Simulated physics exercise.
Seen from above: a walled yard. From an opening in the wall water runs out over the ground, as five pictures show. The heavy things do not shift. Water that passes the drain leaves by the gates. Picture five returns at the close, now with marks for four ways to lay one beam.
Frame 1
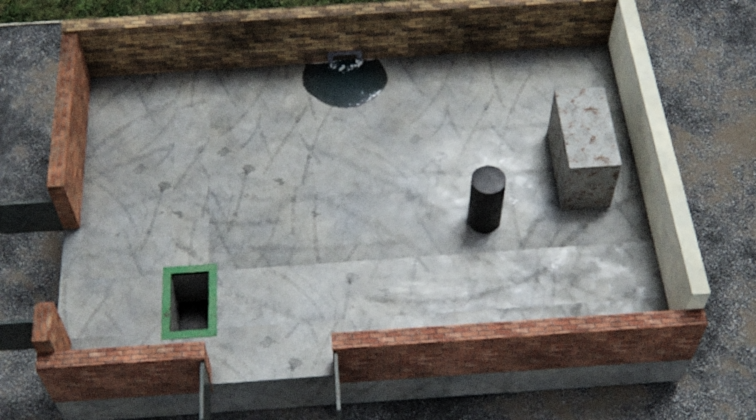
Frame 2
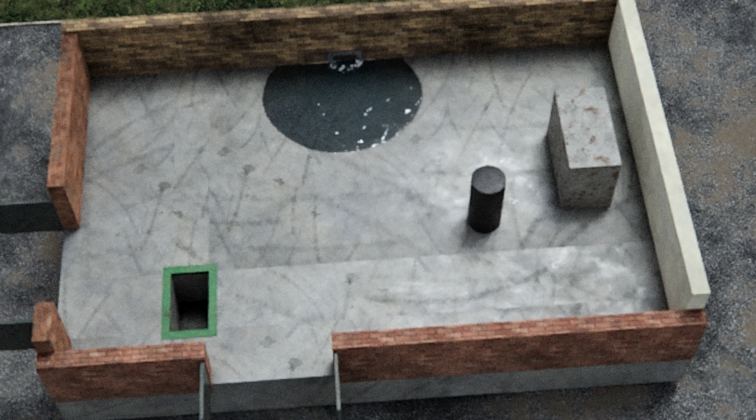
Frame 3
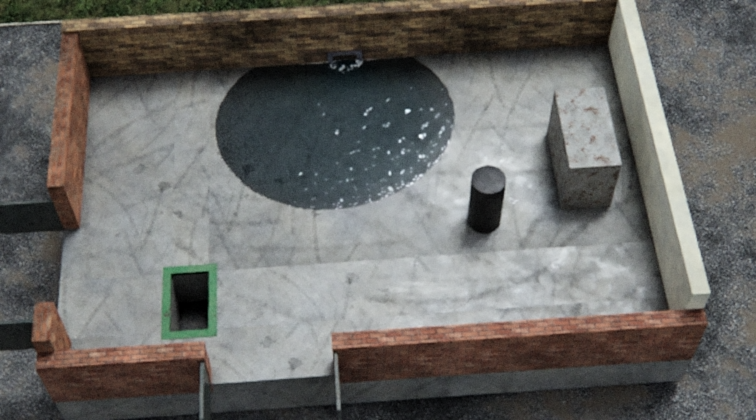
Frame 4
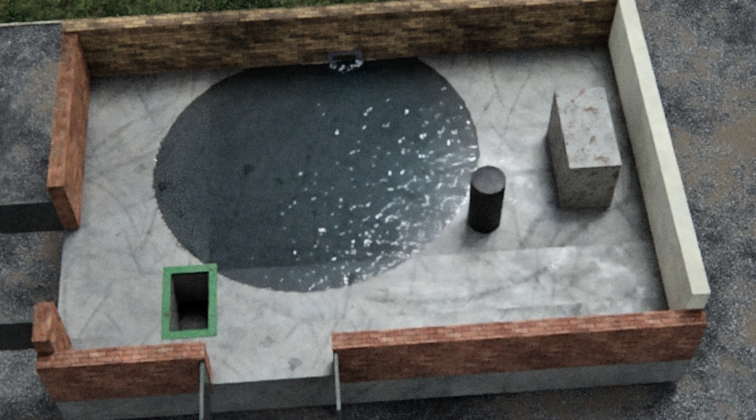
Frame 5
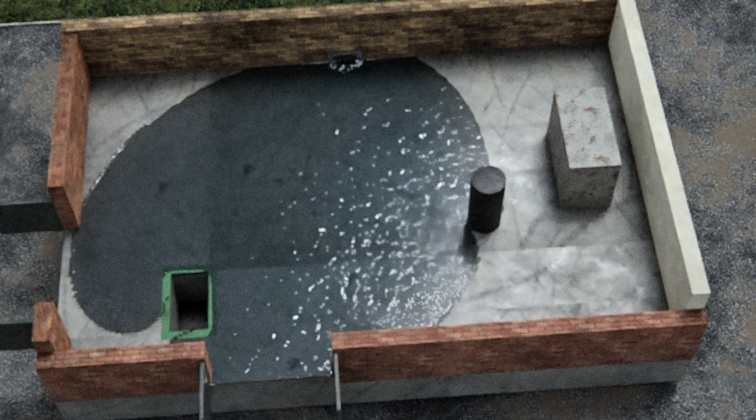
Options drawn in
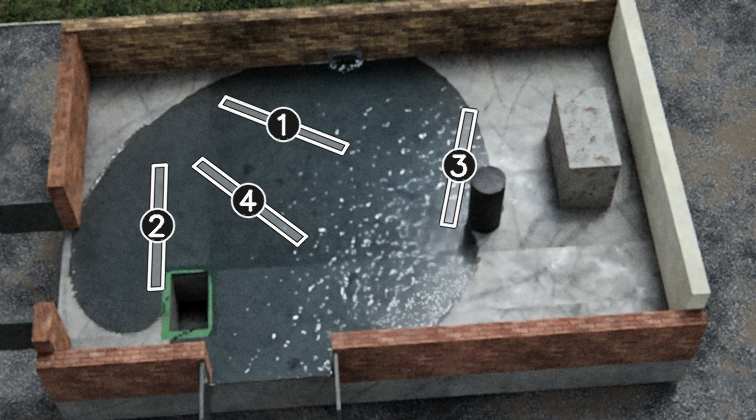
At first, a small dark puddle sits at the foot of the back wall of a walled yard seen from above. The water spreads outward in a widening round pool across the pale floor, then reaches the black cylinder, the green-edged drain pit and the open gate at the front.
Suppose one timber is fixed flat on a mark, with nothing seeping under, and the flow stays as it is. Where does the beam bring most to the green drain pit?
2 works best here.
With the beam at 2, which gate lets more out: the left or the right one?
The right gate.
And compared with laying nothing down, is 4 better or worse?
Worse.
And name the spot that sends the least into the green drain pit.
That is spot 4.
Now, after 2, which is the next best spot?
3.
On the marked copy, 1 from (222, 101) to (345, 148); 2 from (155, 288) to (159, 165); 3 from (447, 225) to (469, 110); 4 from (198, 162) to (301, 240).
With 1, about 22 % of the stream goes into the green drain pit, about 78 % out by the gates.
With 2, about 42 % of the stream goes into the green drain pit, about 58 % out by the gates.
With 3, about 30 % of the stream goes into the green drain pit, about 70 % out by the gates.
With 4, about 14 % of the stream goes into the green drain pit, about 86 % out by the gates.
